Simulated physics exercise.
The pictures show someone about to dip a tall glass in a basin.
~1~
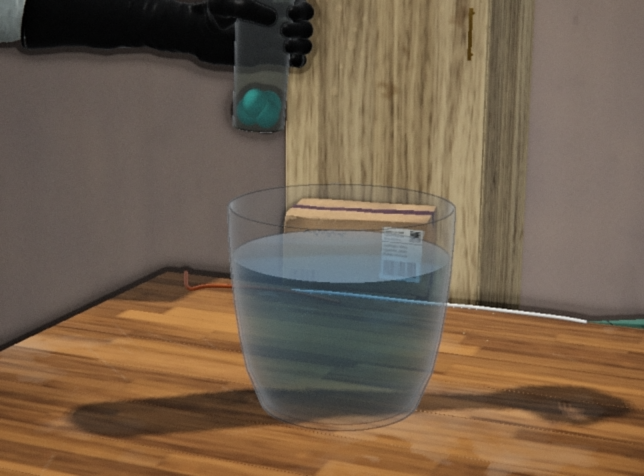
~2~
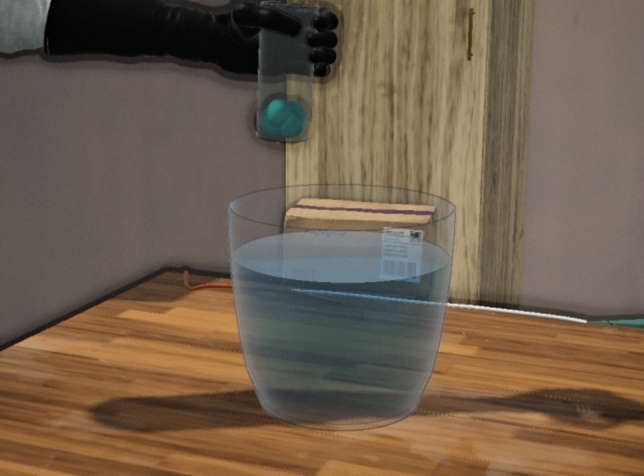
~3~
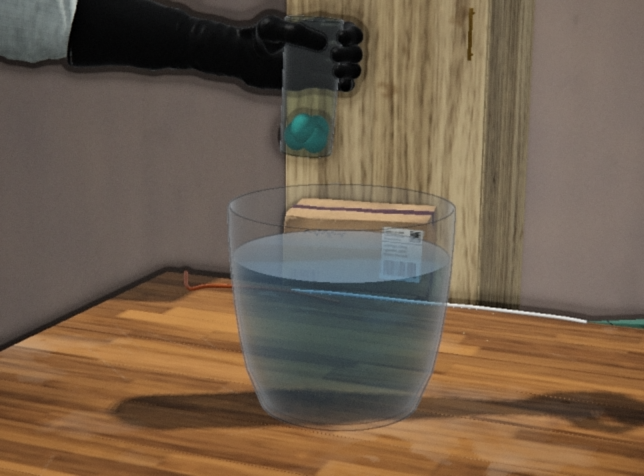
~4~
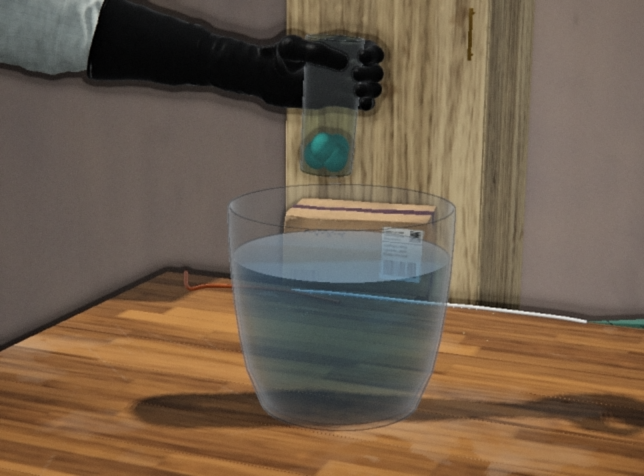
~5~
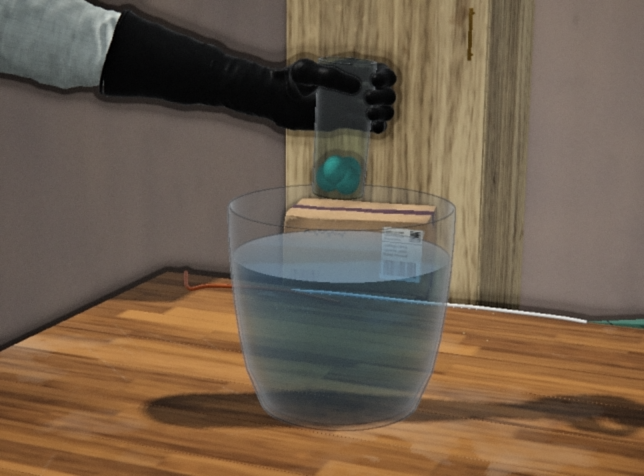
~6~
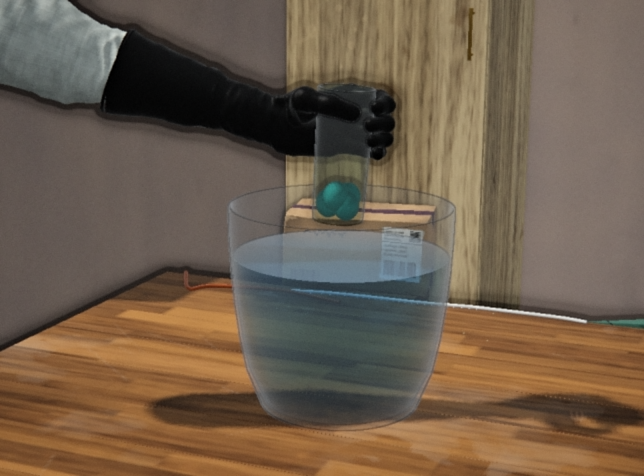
Above a clear basin of water, a black-gloved hand lowers a tall glass holding teal cloth.
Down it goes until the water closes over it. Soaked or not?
The scrap of cloth ends up wet.
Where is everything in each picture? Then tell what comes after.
Tall glass (262, 59) mouth up; above the basin, in the first frame.
Tall glass (286, 69) mouth up; scrap of cloth (283, 121); coming down, in the second frame.
Tall glass (310, 84) mouth up; lower, in the third frame.
Tall glass (331, 103) mouth up; scrap of cloth (327, 154); lower still, in the fourth frame.
Tall glass (343, 125) mouth up; close to the surface, in the fifth frame.
Tall glass (342, 152) mouth up; scrap of cloth (338, 202); just over the surface, in the sixth frame.
A moment on, the tall glass enters the water.
Further on, water pours in as the air escapes.
When it is over, the tall glass is under, flooded, and the scrap of cloth is wet.
